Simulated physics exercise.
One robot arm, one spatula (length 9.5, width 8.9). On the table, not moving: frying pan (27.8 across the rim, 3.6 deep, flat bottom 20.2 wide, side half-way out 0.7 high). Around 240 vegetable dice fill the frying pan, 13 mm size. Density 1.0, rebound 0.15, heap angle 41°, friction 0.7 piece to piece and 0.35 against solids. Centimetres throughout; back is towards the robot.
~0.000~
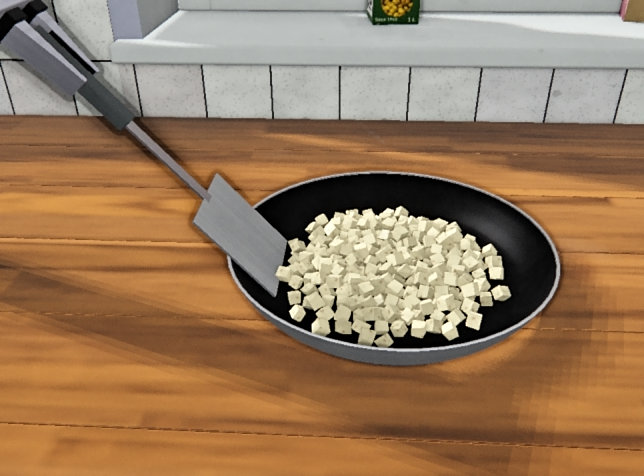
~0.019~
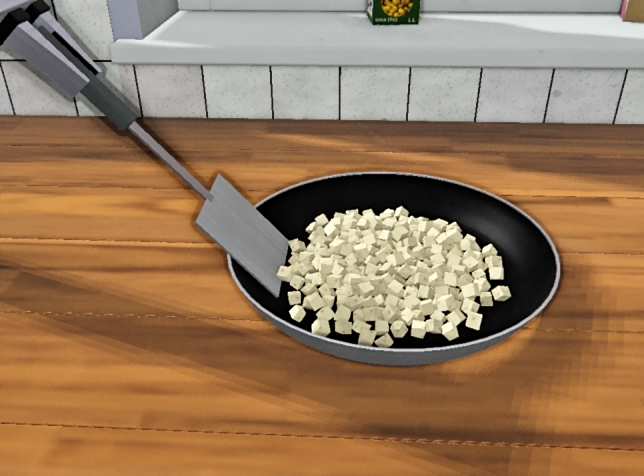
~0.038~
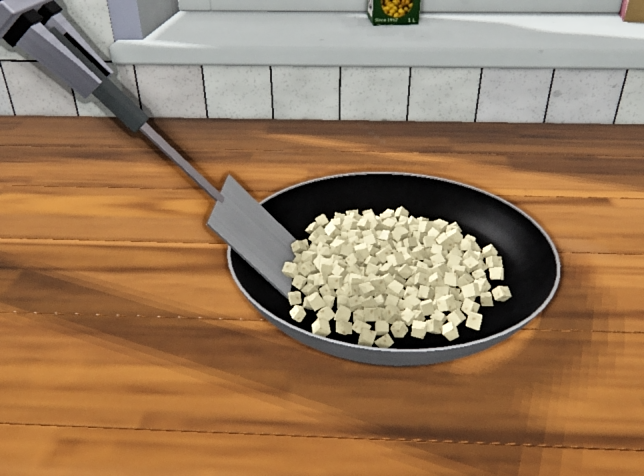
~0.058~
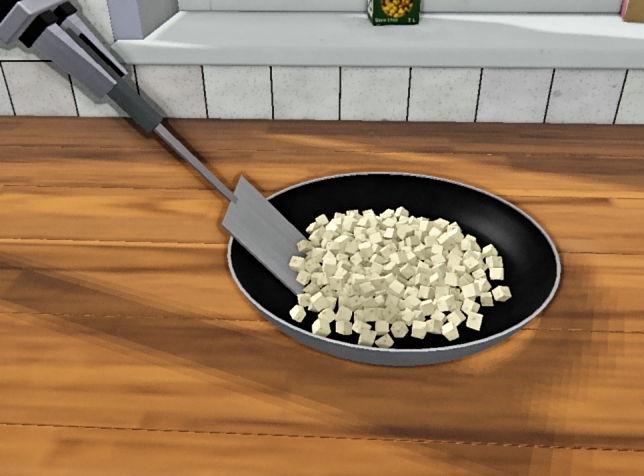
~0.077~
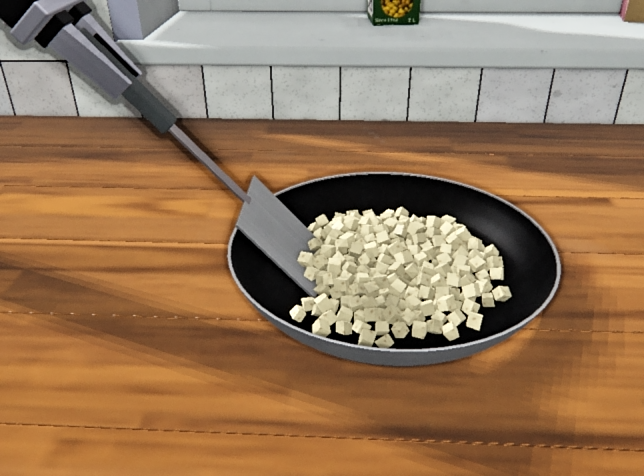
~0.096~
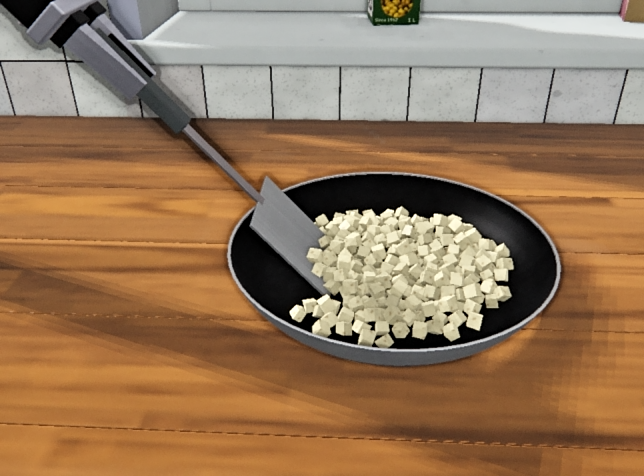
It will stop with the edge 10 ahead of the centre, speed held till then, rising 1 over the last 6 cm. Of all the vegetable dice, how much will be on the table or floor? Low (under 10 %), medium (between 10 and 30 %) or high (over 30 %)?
Answer: Medium; between 10 and 30 % of the vegetable dice finish on the table or floor.
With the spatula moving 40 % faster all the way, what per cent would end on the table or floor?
Then about 25 per cent.
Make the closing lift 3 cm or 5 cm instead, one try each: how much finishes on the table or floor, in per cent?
About 20 and 20 per cent.
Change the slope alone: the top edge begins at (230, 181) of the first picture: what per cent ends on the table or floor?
About 25 per cent.
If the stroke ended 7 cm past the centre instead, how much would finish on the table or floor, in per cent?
Then about 5 per cent.
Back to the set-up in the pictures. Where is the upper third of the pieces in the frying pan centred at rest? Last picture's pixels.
Around (513, 253).
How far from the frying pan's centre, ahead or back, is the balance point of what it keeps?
About 5.5 cm ahead.
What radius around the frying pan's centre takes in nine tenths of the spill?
Roughly 25 cm.
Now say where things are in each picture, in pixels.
Spatula top edge at (205, 196), sloping 49°; upper third of the load around (384, 255), from x 285 to 500, top at y 215; 240 in the frying pan, in the first frame.
Spatula top edge at (208, 197), sloping 49°; upper third of the load around (384, 255), from x 285 to 500, top at y 215, in the second frame.
Spatula top edge at (218, 198), sloping 49°; upper third of the load around (381, 255), from x 290 to 500, top at y 215, in the third frame.
Spatula top edge at (232, 199), sloping 49°; upper third of the load around (383, 251), from x 300 to 500, top at y 215, in the fourth frame.
Spatula top edge at (245, 199), sloping 49°; upper third of the load around (385, 251), from x 300 to 500, top at y 215, in the fifth frame.
Spatula top edge at (259, 199), sloping 49°; upper third of the load around (393, 253), from x 300 to 505, top at y 215; 240 in the frying pan, in the sixth frame.
After 0.19 s, sloping 49°, highest piece 4 above the table; 240 in the frying pan.
After 0.28 s, sloping 49°, highest piece 6 above the table; 234 in the frying pan, 6 on the blade or in flight.
After 0.53 s, sloping 49°, highest piece 5 above the table; 193 in the frying pan, 47 on the table or floor.
After 1.58 s, sloping 49°, highest piece 5 above the table; 193 in the frying pan, 47 on the table or floor.
At rest, 193 in the frying pan, 47 on the table or floor. That is 20 % on the table or floor.
